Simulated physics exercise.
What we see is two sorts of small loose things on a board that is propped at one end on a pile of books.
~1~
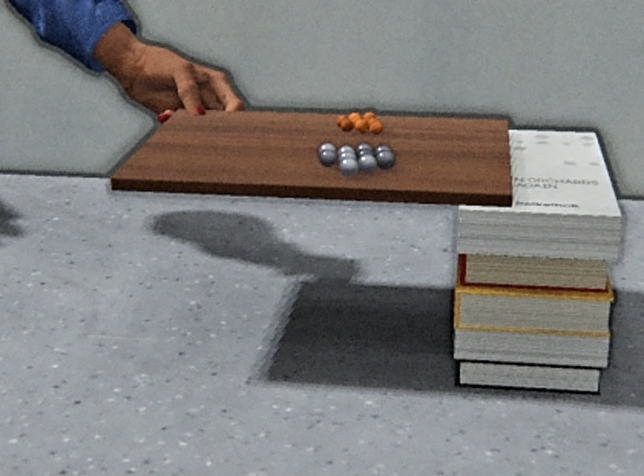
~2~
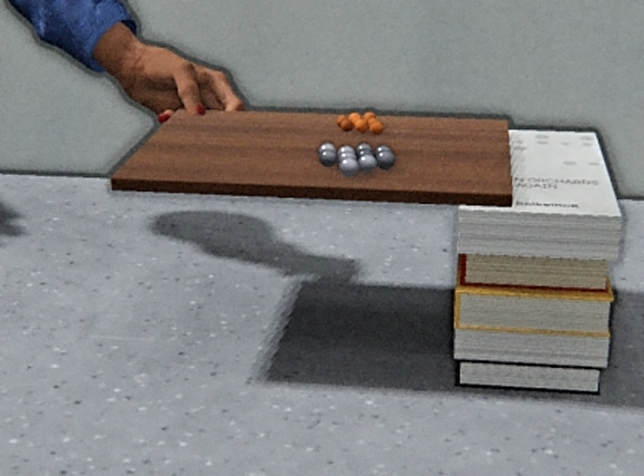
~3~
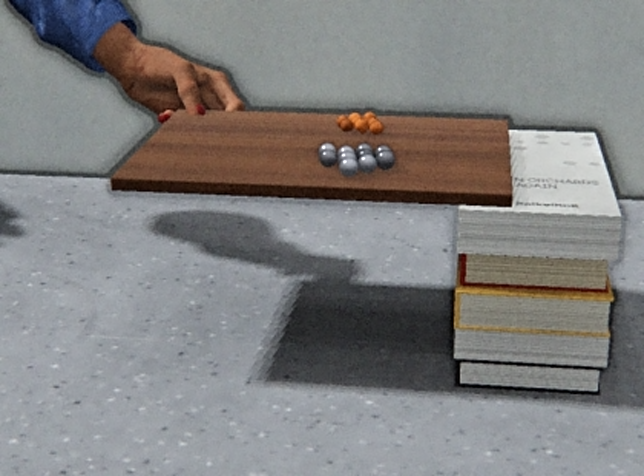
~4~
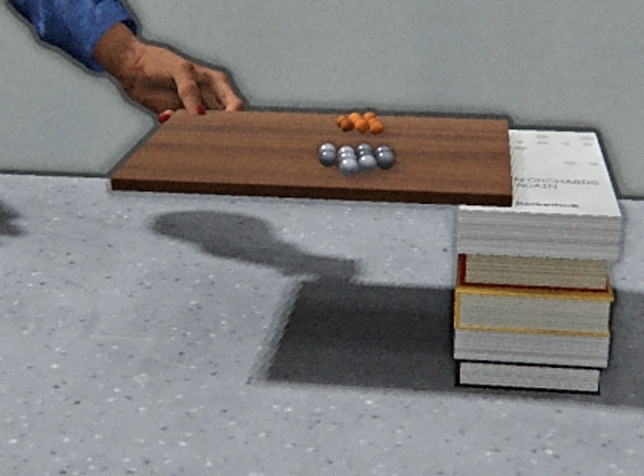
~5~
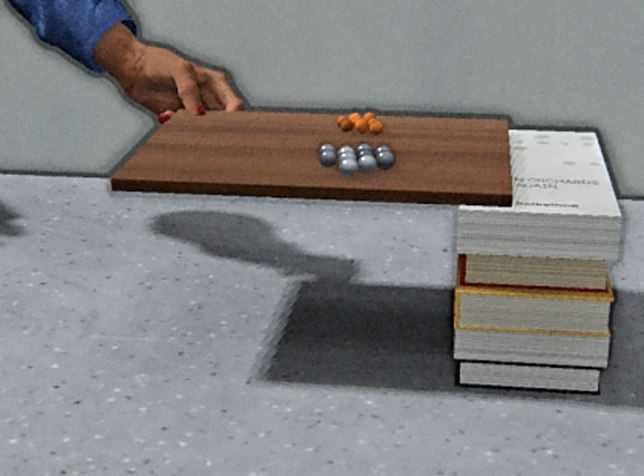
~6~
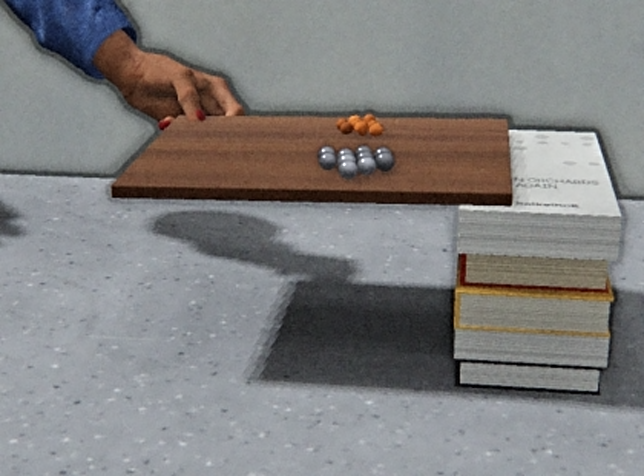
The clip opens on a hand at the left holding one end of a level brown board, its other end resting on a stack of books, with small grey balls in front of small orange pieces. Almost nothing moves until the hand lowers its end very slightly, while both groups stay in place.
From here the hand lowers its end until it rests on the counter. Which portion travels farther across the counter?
The front-end portion gets the longer run.
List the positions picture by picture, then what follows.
Held end of the board at (125, 181), level; book pile at (533, 188), tall, over half the board's length; near portion at (366, 158), a few steel balls; far portion at (359, 123), a few coated peanuts, in the first frame.
Held end of the board at (125, 181), level; far portion at (359, 123), in the second frame.
Held end of the board at (125, 181), level; near portion at (366, 158), in the third frame.
Held end of the board at (125, 181), level; far portion at (359, 123), in the fourth frame.
Held end of the board at (125, 182), level; near portion at (366, 158), in the fifth frame.
Held end of the board at (126, 189), down by 1°; book pile at (533, 188); near portion at (365, 160), not moving; far portion at (358, 125), not moving, in the sixth frame.
Then, 0.37 s after the last picture, board sloping at 11°; near portion all still on the board; far portion all still on the board.
Then, 0.83 s after the last picture, board sloping at 24°; near portion mostly less than half a board's length out; far portion all still on the board.
Then, 1.33 s after the last picture, board resting at 34°; near portion mostly one to two board lengths out; far portion mostly less than half a board's length out.
At rest, board resting at 34°; near portion mostly more than two board lengths out, most gone off the counter; far portion mostly less than half a board's length out; the near portion has gone farther.
